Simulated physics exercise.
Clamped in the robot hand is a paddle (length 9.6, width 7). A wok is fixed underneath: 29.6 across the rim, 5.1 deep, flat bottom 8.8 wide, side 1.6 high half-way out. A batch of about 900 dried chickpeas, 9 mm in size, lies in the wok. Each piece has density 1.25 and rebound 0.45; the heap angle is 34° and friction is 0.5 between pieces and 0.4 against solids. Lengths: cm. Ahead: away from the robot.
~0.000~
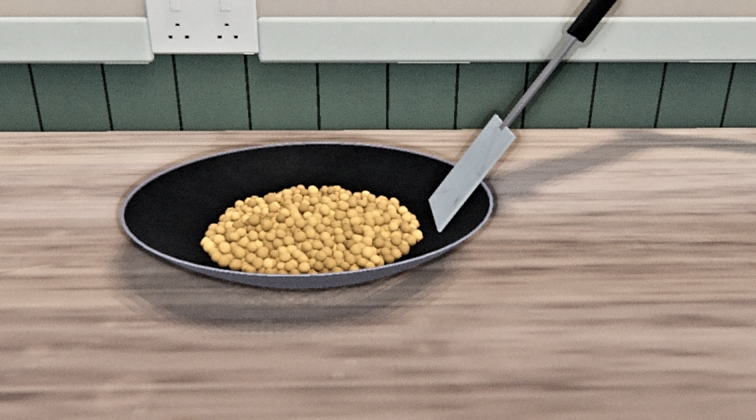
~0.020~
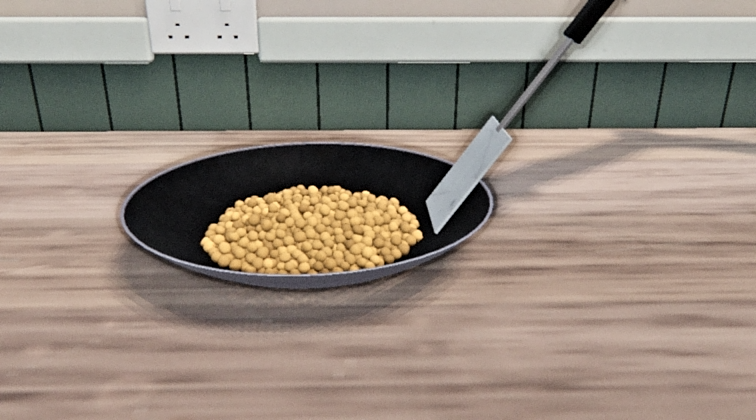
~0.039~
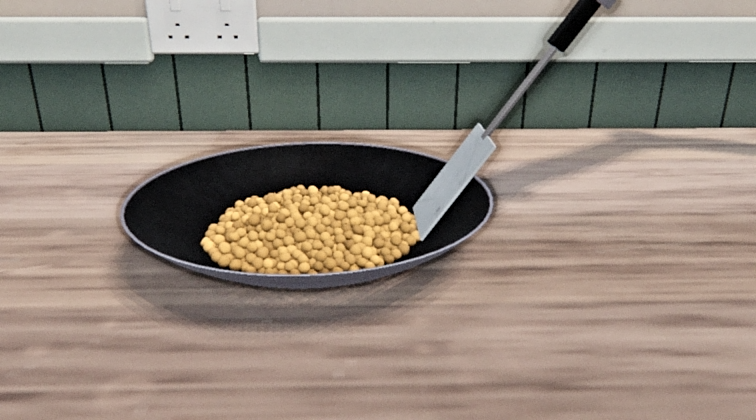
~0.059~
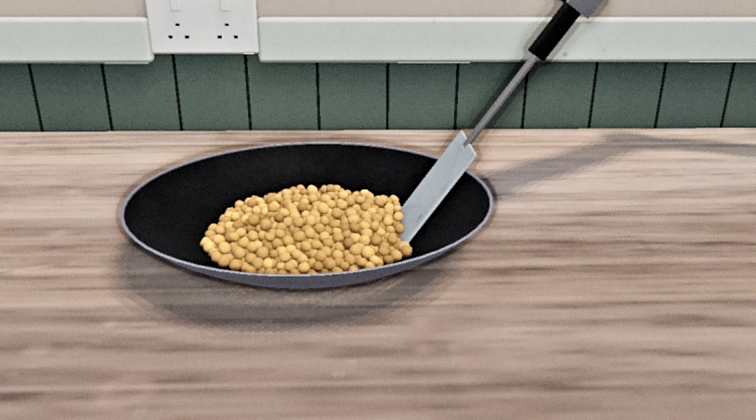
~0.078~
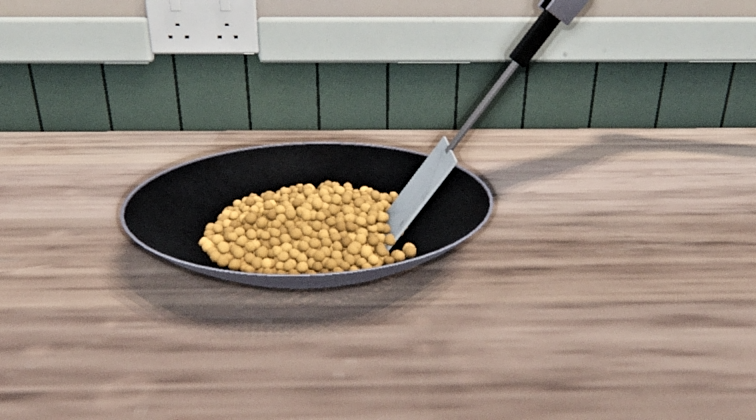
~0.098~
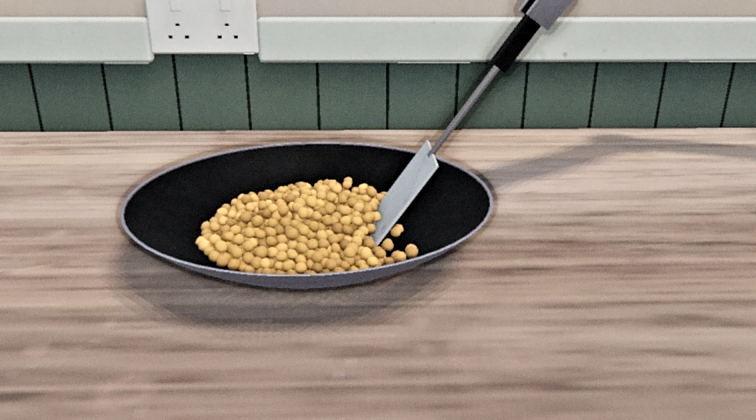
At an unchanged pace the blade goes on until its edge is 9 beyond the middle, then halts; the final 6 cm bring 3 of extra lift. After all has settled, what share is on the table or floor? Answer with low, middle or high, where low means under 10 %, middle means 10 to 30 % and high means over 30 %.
Middle.
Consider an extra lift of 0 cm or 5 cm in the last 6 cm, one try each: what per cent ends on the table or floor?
Try one gives about 15 in a hundred, try two about 15 in a hundred.
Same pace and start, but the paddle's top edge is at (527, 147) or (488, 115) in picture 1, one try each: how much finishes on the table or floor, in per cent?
About 15 and 20 per cent.
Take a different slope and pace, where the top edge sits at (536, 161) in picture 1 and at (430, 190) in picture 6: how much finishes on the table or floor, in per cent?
Some 30 per cent.
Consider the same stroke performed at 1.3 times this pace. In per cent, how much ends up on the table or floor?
I'd put it at about 25 per cent.
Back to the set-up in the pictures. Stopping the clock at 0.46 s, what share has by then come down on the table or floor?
Roughly 15 per cent.
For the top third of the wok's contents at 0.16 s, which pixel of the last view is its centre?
Centre estimated at around (273, 213).
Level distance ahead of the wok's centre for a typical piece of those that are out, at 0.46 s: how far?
It's close to 20 cm ahead of the centre.
After 0.16 s, sloping 55°, highest piece 5 above the table; 900 in the wok.
After 0.23 s, sloping 55°, highest piece 6 above the table; 900 in the wok.
After 0.46 s, sloping 55°, highest piece 6 above the table; 752 in the wok, 142 on the table or floor, 6 on the blade or in flight.
After 1.51 s, sloping 55°, highest piece 6 above the table; 751 in the wok, 149 on the table or floor.
At rest, 751 in the wok, 149 on the table or floor. That is 17 % on the table or floor.
